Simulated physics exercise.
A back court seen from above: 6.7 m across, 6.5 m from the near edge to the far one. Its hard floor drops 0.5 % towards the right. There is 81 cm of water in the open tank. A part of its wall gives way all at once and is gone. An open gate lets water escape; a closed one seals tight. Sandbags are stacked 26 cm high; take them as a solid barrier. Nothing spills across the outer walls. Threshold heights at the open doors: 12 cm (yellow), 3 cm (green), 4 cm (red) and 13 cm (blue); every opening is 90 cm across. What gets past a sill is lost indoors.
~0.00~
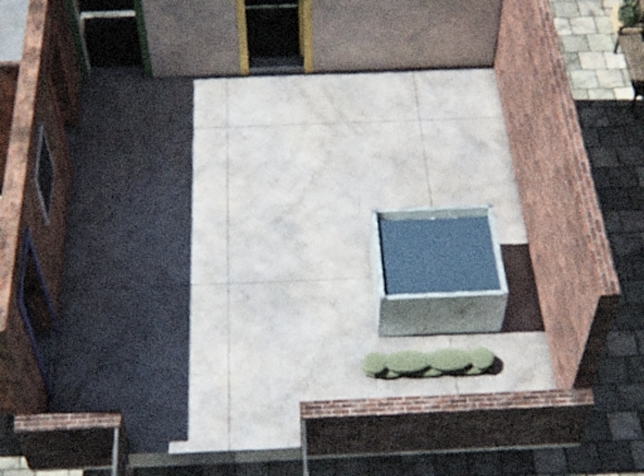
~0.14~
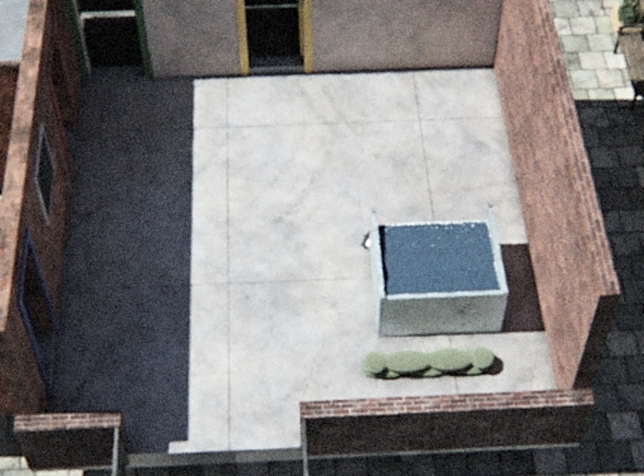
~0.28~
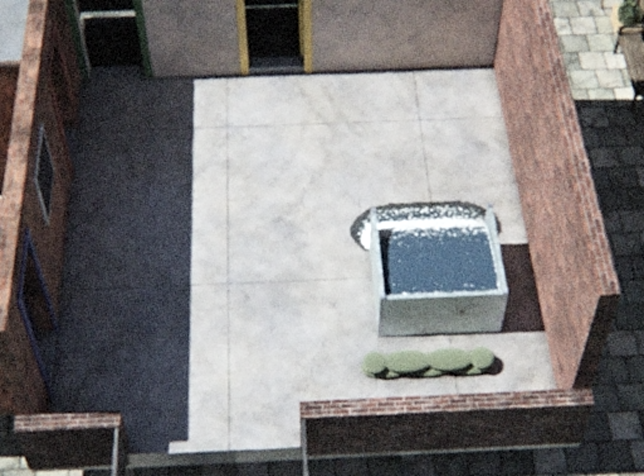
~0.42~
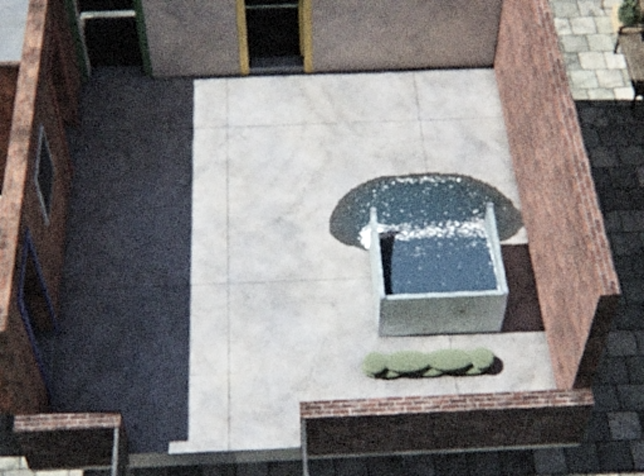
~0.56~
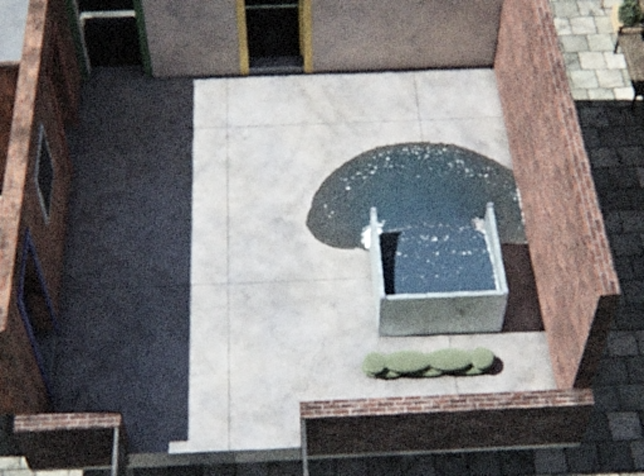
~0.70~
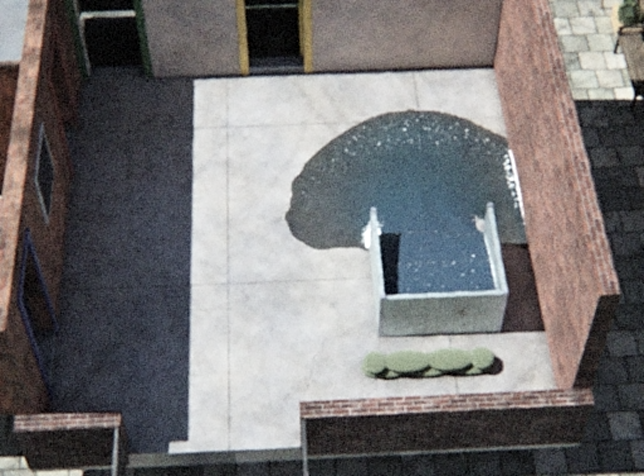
Water bursting from the far side of an open tank in a brick-walled courtyard, spreading in a widening pool over pale floor.
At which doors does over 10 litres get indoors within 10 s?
Within that time: At the yellow door it goes over the limit; at the green door it exceeds the limit; at the red door it goes over the limit; at the blue door it stays under the limit.
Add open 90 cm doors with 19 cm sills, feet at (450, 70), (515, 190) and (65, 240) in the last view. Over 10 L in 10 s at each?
In turn: Past it, not over, under.
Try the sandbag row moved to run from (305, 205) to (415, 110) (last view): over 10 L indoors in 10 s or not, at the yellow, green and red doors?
Against that limit: Yellow not over, green past it, red over.
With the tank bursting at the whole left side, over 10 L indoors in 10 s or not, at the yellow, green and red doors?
Against that limit: Yellow not over, green past it, red over.
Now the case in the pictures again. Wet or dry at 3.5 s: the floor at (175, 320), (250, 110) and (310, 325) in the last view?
In that order: Still dry, wet, not reached.
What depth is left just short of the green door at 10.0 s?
Roughly 5.0 cm deep.
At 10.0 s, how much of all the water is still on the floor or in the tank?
Some 86 per cent remains.
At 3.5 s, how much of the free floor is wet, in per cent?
Near 40 per cent is wet.
After 1.4 s water covers 30 % of the floor and is deepest (46 cm) near (484, 68); yellow door 6 cm at the sill, 0 L in, green door not reached, red door not reached, blue door not reached.
After 2.2 s water covers 35 % of the floor and is deepest (41 cm) near (486, 75); yellow door 18 cm at the sill, 6 L in, green door not reached, red door not reached, blue door not reached.
After 3.5 s water covers 40 % of the floor and is deepest (20 cm) near (82, 82); yellow door 13 cm at the sill, 17 L in, green door 5 cm at the sill, 1 L in, red door 2 cm at the sill, 0 L in, blue door not reached.
After 6.0 s water covers 70 % of the floor and is deepest (13 cm) near (73, 175); yellow door 5 cm at the sill, 18 L in, green door 9 cm at the sill, 43 L in, red door 12 cm at the sill, 57 L in, blue door not reached.
After 10.0 s water covers 90 % of the floor and is deepest (8 cm) near (47, 441); yellow door 3 cm at the sill, 18 L in, green door 5 cm at the sill, 87 L in, red door 4 cm at the sill, 96 L in, blue door 5 cm at the sill, 0 L in.
